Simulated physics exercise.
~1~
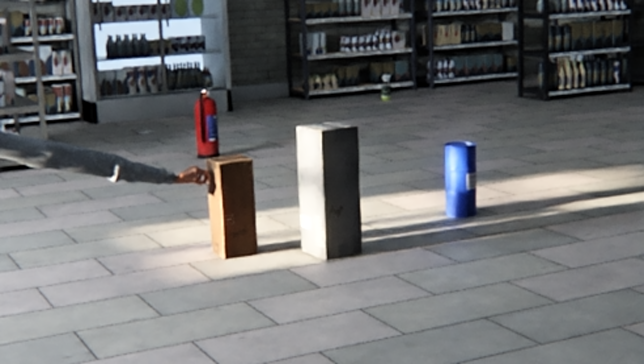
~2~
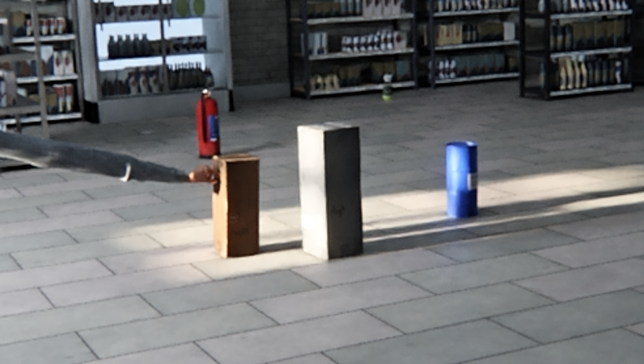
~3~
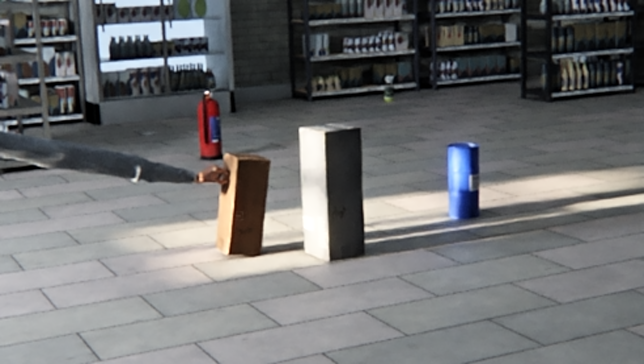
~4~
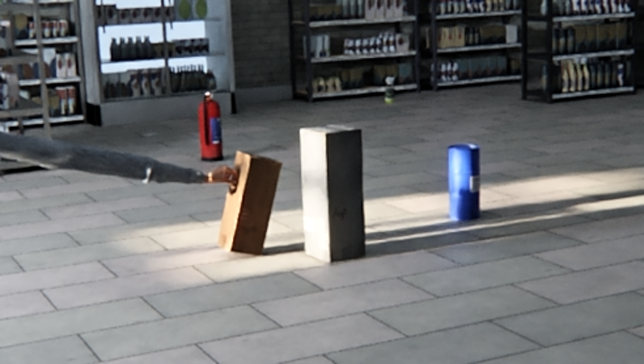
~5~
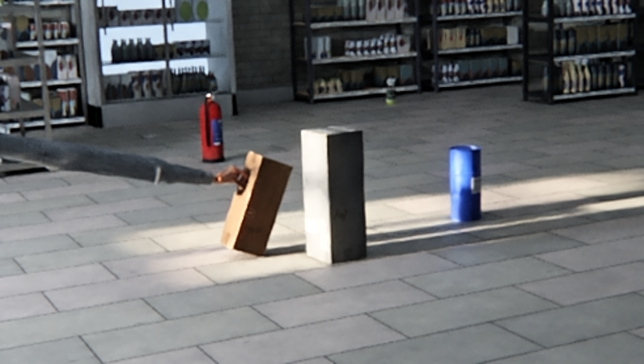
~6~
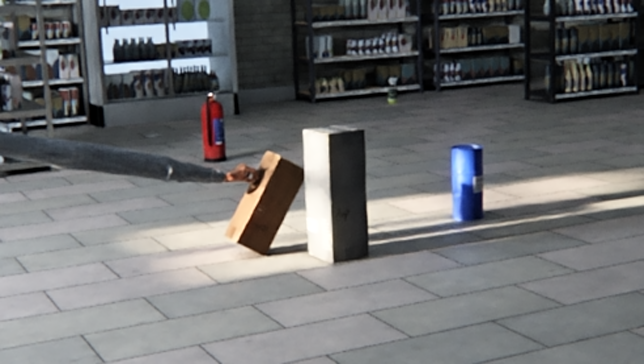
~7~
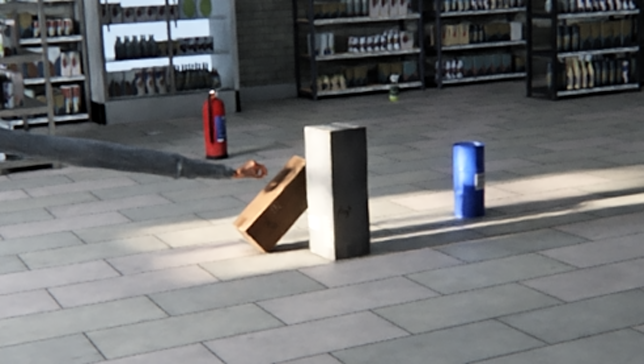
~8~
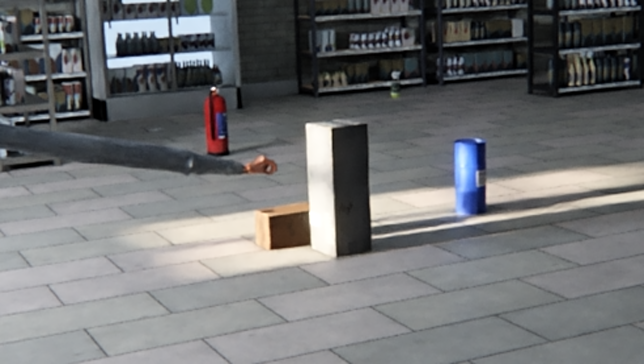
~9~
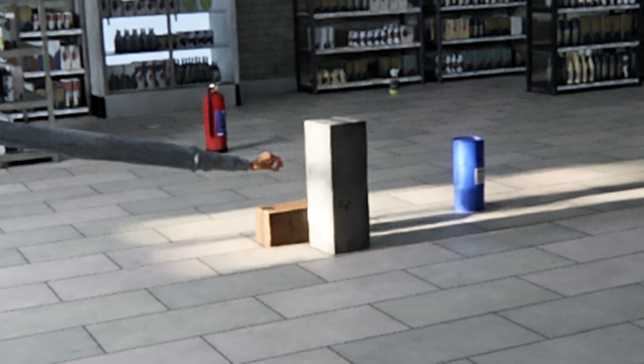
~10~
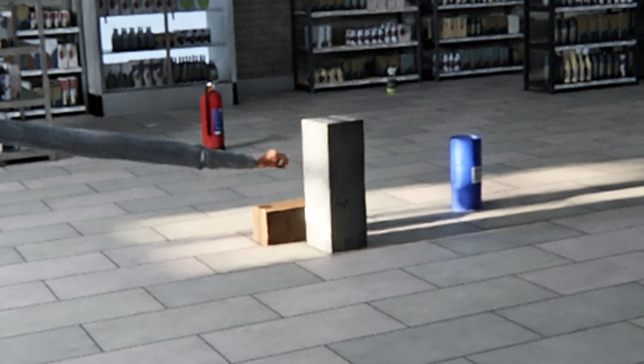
Brown box tipping rightward under a hand's push, then dropping onto its side beside an upright grey box and blue canister.
